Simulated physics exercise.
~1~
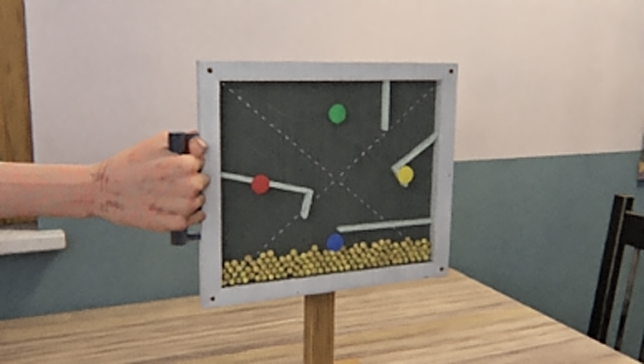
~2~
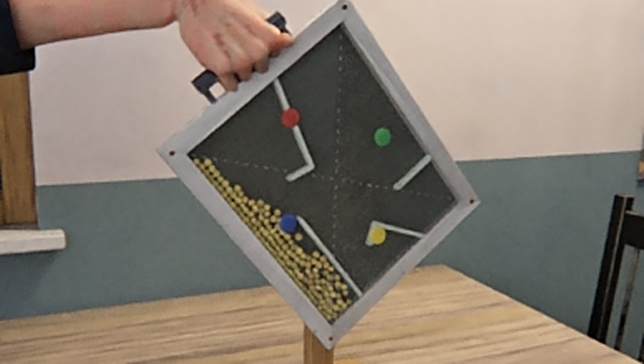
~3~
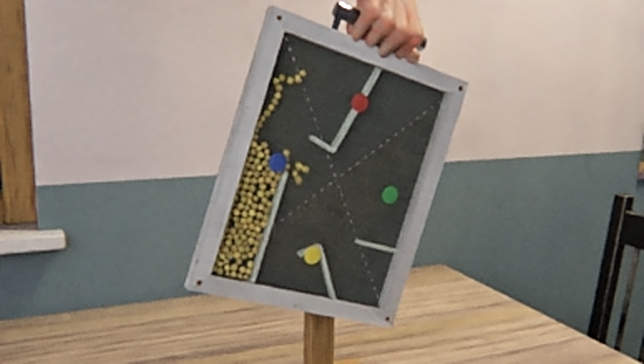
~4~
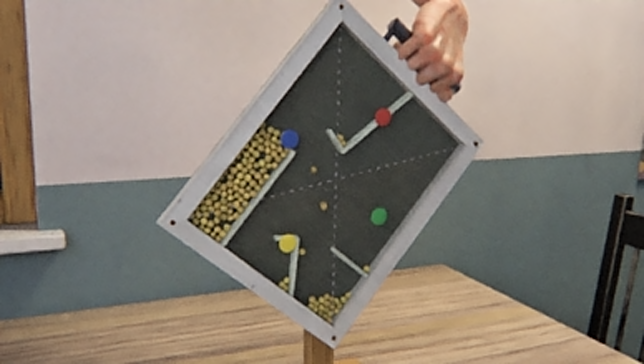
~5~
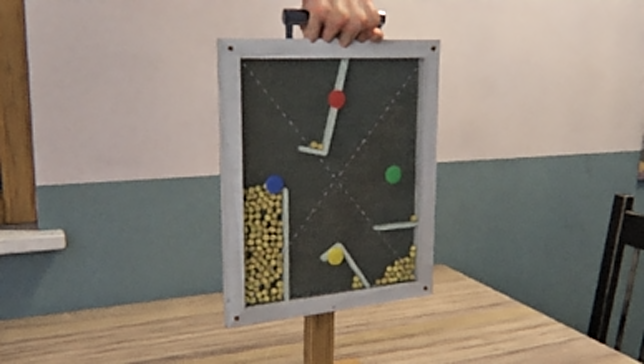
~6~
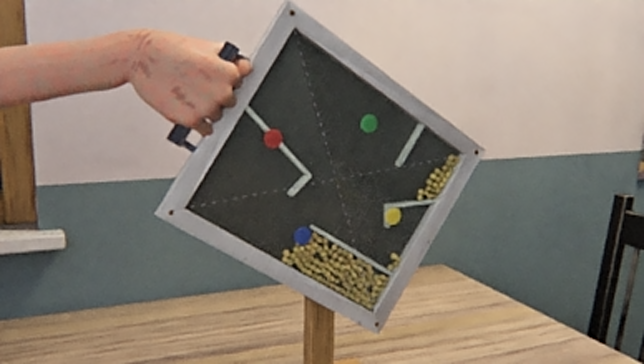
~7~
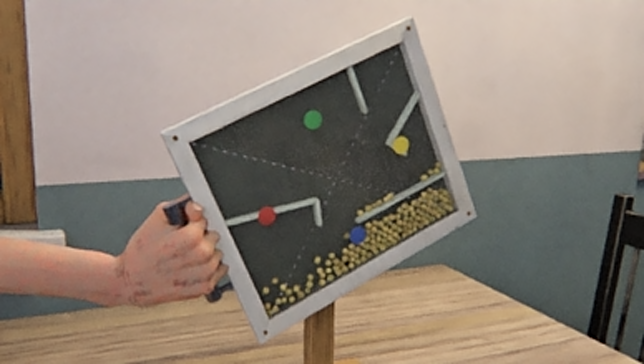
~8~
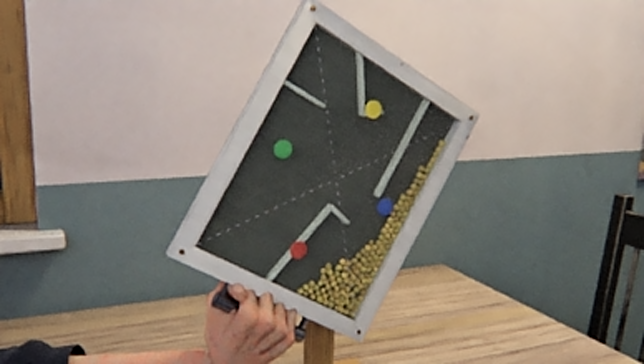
A hand turning a framed panel of small yellowish balls clockwise, then swinging it back anticlockwise past level, leaving them heaped lower right.
